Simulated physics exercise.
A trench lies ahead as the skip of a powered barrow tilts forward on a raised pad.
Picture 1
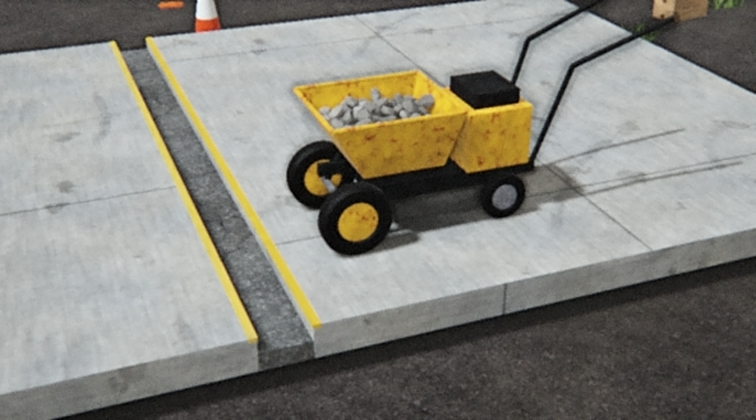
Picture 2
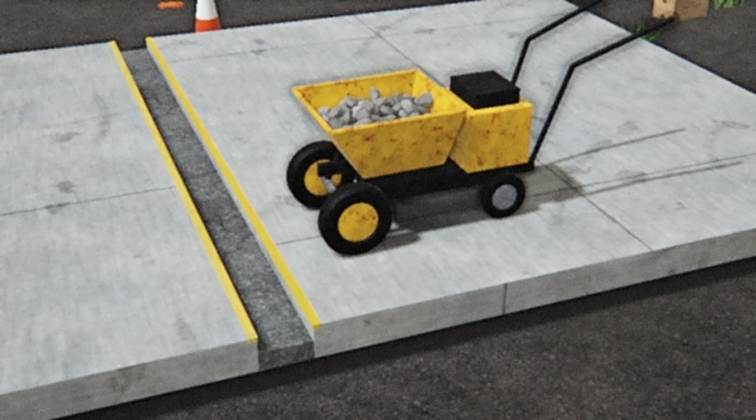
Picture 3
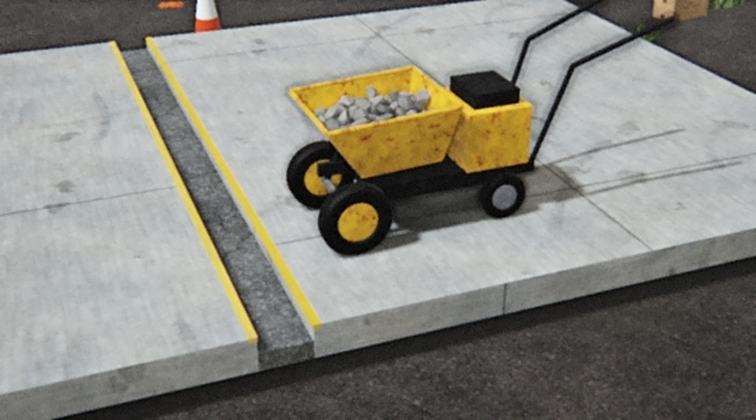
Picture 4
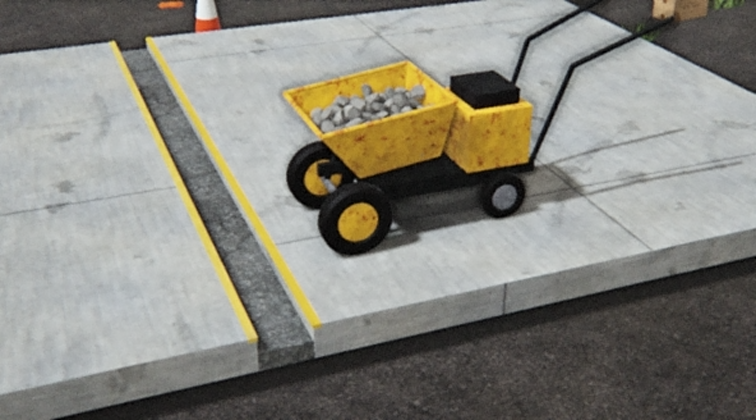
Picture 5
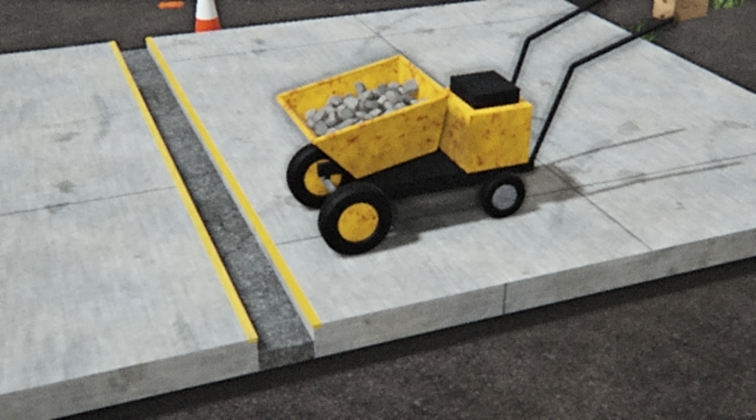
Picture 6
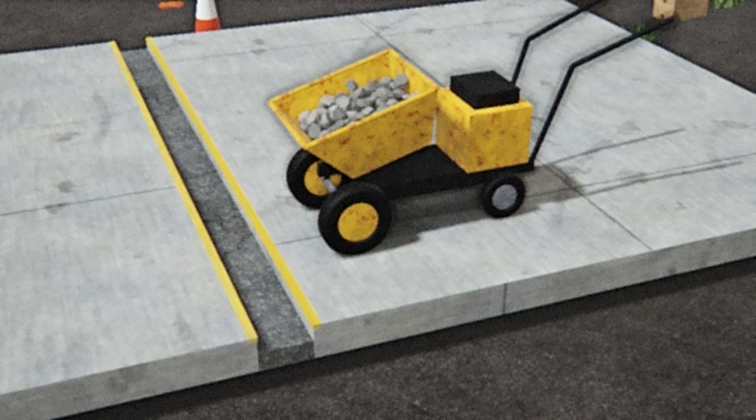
A yellow skip loaded with broken stones slowly tilts forward to the left on a barrow.
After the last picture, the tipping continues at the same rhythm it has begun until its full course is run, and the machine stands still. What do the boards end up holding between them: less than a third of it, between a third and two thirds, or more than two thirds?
One third to two-thirds.
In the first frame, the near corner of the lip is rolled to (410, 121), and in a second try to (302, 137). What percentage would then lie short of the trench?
Try 1: 50 %. Try 2: 0 %.
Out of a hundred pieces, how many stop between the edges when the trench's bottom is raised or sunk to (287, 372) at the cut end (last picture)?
The share would be around 60 in a hundred.
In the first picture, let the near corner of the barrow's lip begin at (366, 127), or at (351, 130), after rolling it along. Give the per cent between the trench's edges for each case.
Estimates, in order: 70 % then 70 %.
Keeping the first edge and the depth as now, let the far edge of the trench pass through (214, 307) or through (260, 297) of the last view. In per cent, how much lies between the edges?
The first try comes out at 80 percent and the second at 10 percent.
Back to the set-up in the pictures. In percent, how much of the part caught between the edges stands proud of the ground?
I'd put it near 40 in a hundred.
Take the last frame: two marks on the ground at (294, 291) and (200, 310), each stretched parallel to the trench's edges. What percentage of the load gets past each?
Near 90 % and near 20 %, in that order.
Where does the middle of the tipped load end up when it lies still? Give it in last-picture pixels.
It settles centred around (222, 247).
Soon, skip tipped steeply; all in the skip.
A while on, skip tipped right over; nearly all in the skip; a small part in or heaped over the trench; a stray few beyond it; a stray few falling.
Towards the end, skip tipped right over; about a quarter in the skip; about a third in or heaped over the trench; about a third beyond it.
Finally, skip tipped right over; a small part in the skip; about half in or heaped over the trench; about a third beyond it.
